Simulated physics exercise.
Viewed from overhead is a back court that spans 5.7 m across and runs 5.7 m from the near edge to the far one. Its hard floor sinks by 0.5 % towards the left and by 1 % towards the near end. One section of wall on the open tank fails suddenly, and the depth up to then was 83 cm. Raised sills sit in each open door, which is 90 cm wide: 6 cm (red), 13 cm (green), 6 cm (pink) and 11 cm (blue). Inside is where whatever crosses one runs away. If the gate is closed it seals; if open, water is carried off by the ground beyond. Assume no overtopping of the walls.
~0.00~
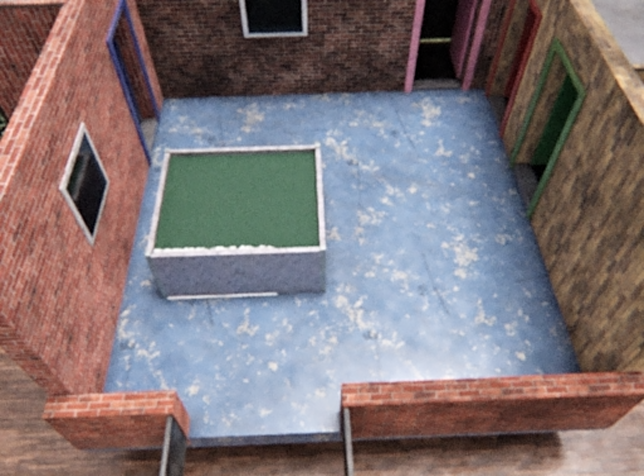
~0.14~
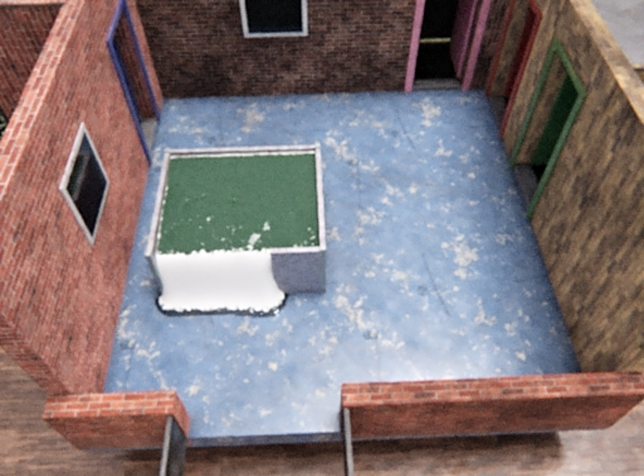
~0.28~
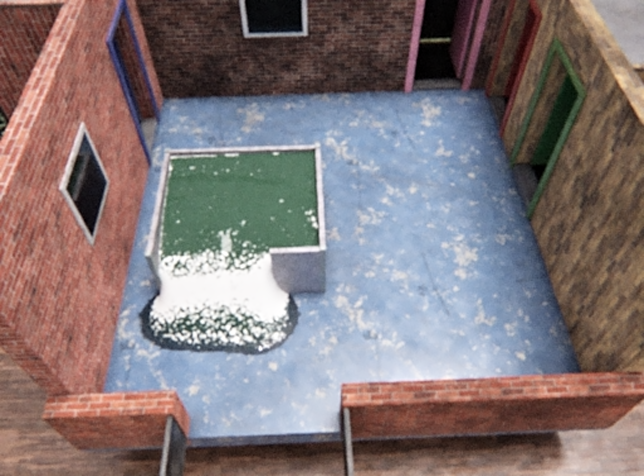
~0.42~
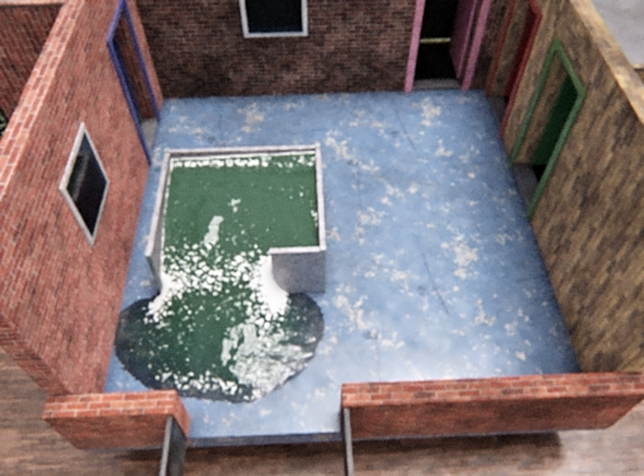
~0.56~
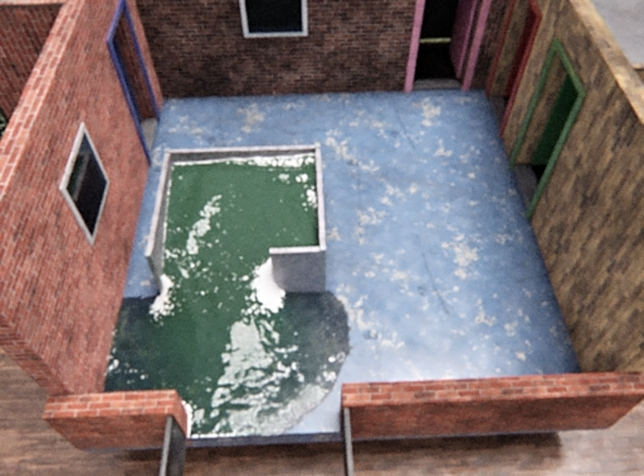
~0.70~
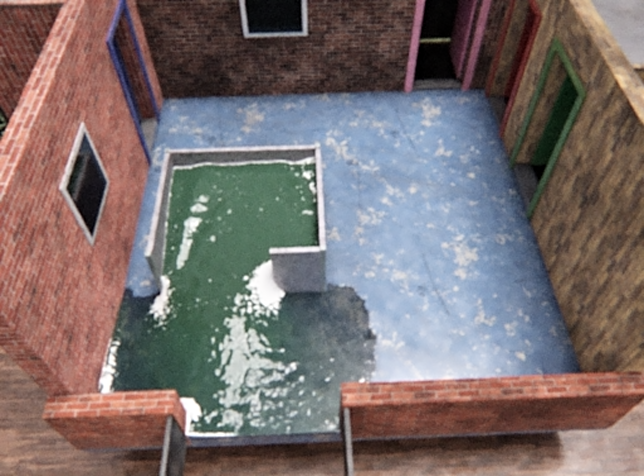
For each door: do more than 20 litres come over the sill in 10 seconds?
At the red door the amount will not overshoot the limit; at the green door the amount will not overshoot the limit; at the pink door the amount will not overshoot the limit; at the blue door the amount will not overshoot the limit.
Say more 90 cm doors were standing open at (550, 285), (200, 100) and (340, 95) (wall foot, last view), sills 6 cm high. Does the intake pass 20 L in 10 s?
Well, the first is on the low side, the second is on the high side, and the third is on the low side.
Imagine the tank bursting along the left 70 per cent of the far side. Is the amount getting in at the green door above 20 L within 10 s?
So, green door: Within bounds.
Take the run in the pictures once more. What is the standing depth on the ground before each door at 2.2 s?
In cm: Red 0, green 0, pink 0, blue 0.
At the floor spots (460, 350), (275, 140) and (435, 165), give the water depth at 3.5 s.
Close to 3, 0 and 0 centimetres.
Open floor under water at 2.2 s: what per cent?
Around 25 per cent.
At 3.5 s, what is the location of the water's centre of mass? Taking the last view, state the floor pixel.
Around (228, 283) in the last picture.
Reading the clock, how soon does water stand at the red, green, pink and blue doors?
The front reaches red at 7.0 s, green at 5.5 s, pink at 6.0 s, blue at 2.8 s.
After 1.4 s water covers 15 % of the floor and is deepest (65 cm) near (99, 420); red door not reached, green door not reached, pink door not reached, blue door not reached.
After 2.2 s water covers 25 % of the floor and is deepest (41 cm) near (99, 420); red door not reached, green door not reached, pink door not reached, blue door not reached.
After 3.5 s water covers 35 % of the floor and is deepest (28 cm) near (164, 101); red door not reached, green door not reached, pink door not reached, blue door 8 cm at the sill, 0 L in.
After 6.0 s water covers 65 % of the floor and is deepest (14 cm) near (99, 420); red door not reached, green door 2 cm at the sill, 0 L in, pink door 1 cm at the sill, 0 L in, blue door 4 cm at the sill, 0 L in.
After 10.0 s water covers 95 % of the floor and is deepest (8 cm) near (99, 420); red door 4 cm at the sill, 0 L in, green door 5 cm at the sill, 0 L in, pink door 4 cm at the sill, 0 L in, blue door 4 cm at the sill, 0 L in.
